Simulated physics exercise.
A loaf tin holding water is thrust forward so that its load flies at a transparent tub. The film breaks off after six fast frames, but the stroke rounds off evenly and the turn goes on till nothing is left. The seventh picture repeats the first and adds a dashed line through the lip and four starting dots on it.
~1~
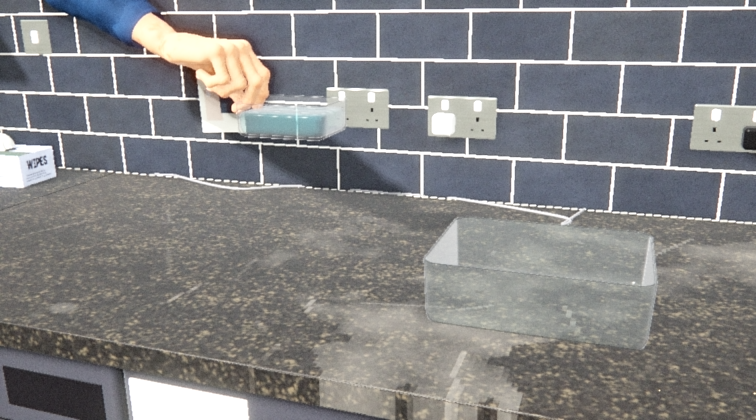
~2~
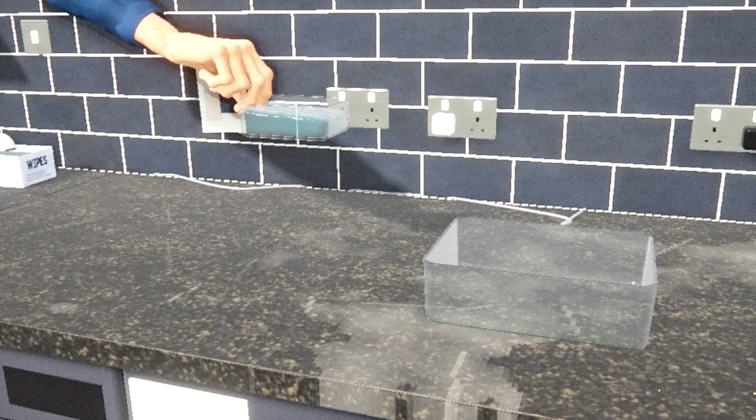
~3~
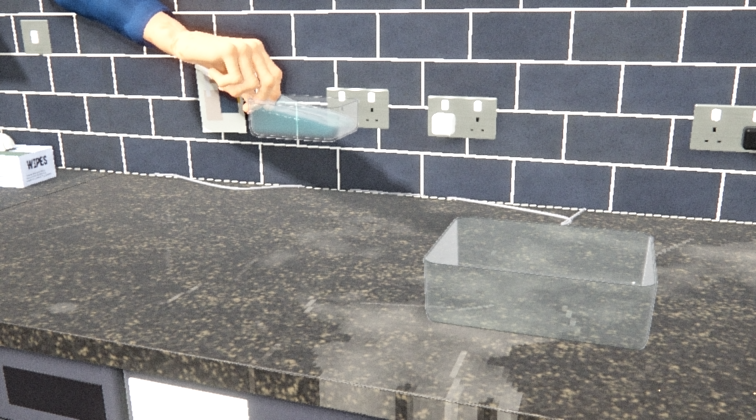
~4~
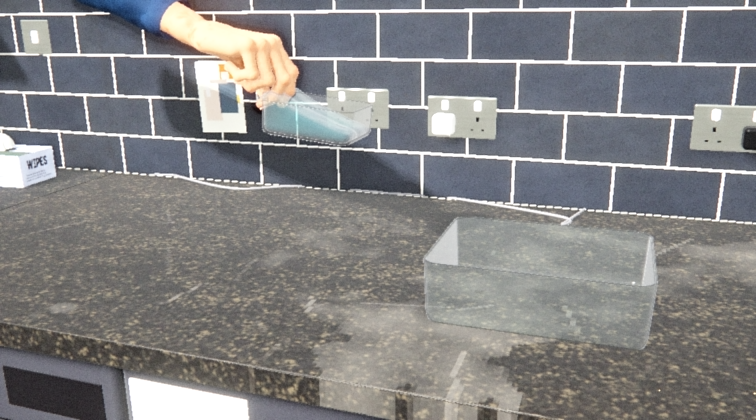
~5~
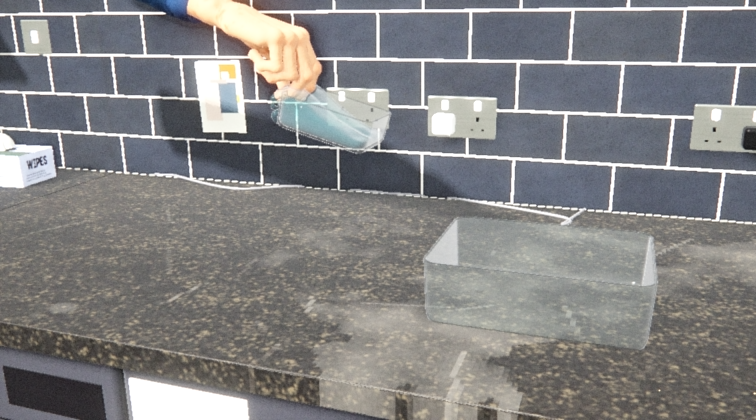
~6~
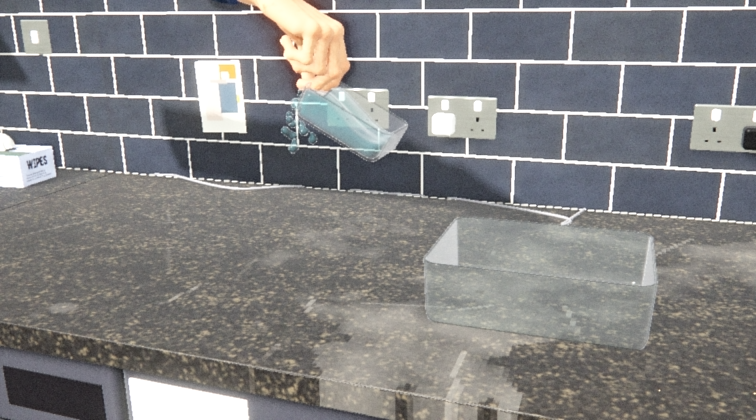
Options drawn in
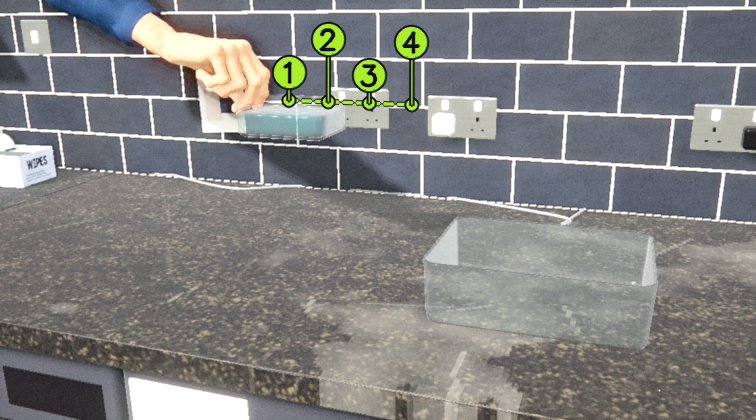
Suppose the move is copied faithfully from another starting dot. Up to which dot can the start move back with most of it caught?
The limit is 1.
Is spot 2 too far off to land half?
No, that is safe.
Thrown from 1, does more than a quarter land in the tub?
Yes, it does.
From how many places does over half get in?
All of the four.
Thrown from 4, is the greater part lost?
No, that is safe.
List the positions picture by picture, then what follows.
The first picture shows upright, lip at (334, 102); tub from (426, 318) to (647, 349); nothing has left yet.
The second picture shows upright, lip at (337, 102); nothing has left yet.
The third picture shows upright, lip at (347, 103); water is over the rim, down to (269, 99).
The fourth picture shows tipped about 6°, lip at (362, 108); water is over the rim, down to (273, 103).
The fifth picture shows tipped about 16°, lip at (380, 116); water is over the rim, down to (288, 117).
The sixth picture shows tipped about 28°, lip at (398, 129); water is over the rim, down to (303, 146).
In lime, 1 at (289, 100); 2 at (328, 101); 3 at (369, 103); 4 at (411, 104).
With 1, about 63 % lands in the tub, 28 % falls short and 9 % goes beside or beyond.
With 2, about 67 % lands in the tub, 21 % falls short and 12 % goes beside or beyond.
With 3, about 82 % lands in the tub, 10 % falls short and 9 % goes beside or beyond.
With 4, about 82 % lands in the tub, 7 % falls short and 10 % goes beside or beyond.
